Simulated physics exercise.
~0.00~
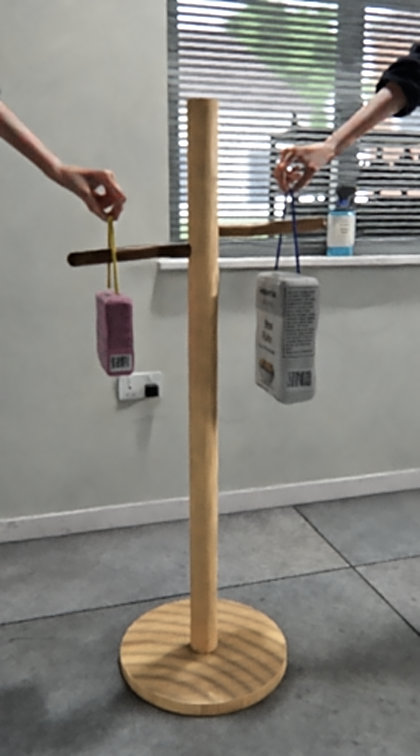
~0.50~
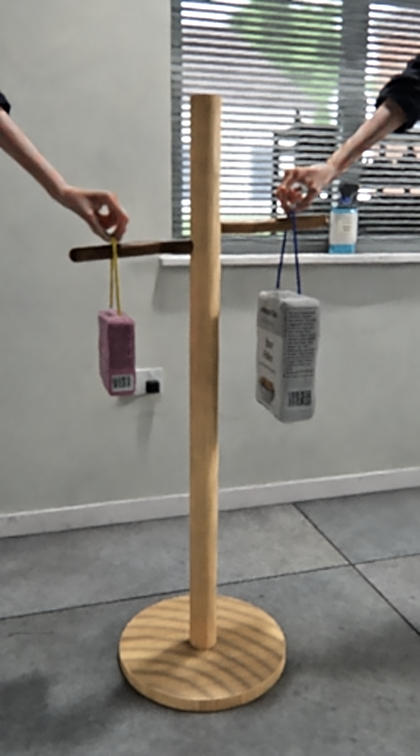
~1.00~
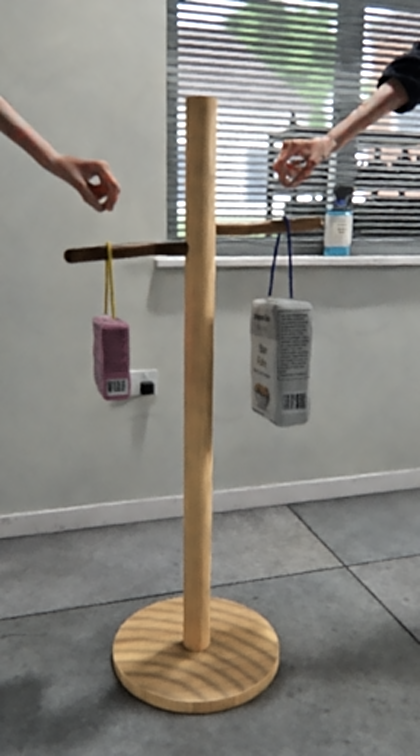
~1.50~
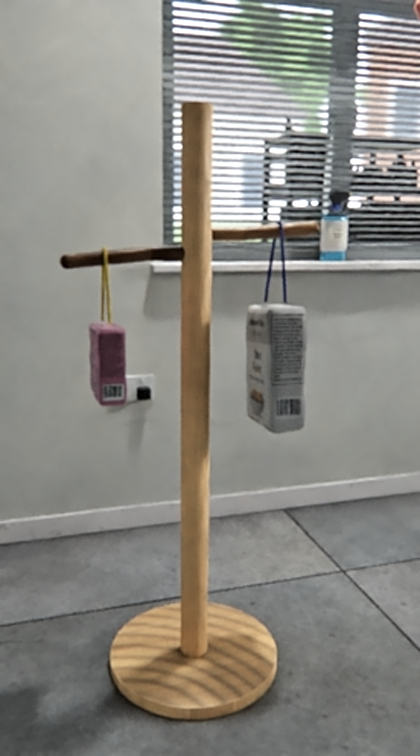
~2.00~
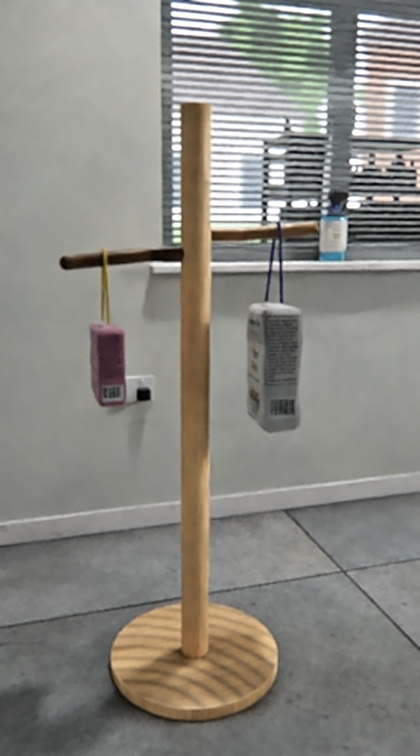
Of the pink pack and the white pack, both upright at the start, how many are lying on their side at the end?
None of them are. Both the pink pack and the white pack are still hanging upright from their pegs.
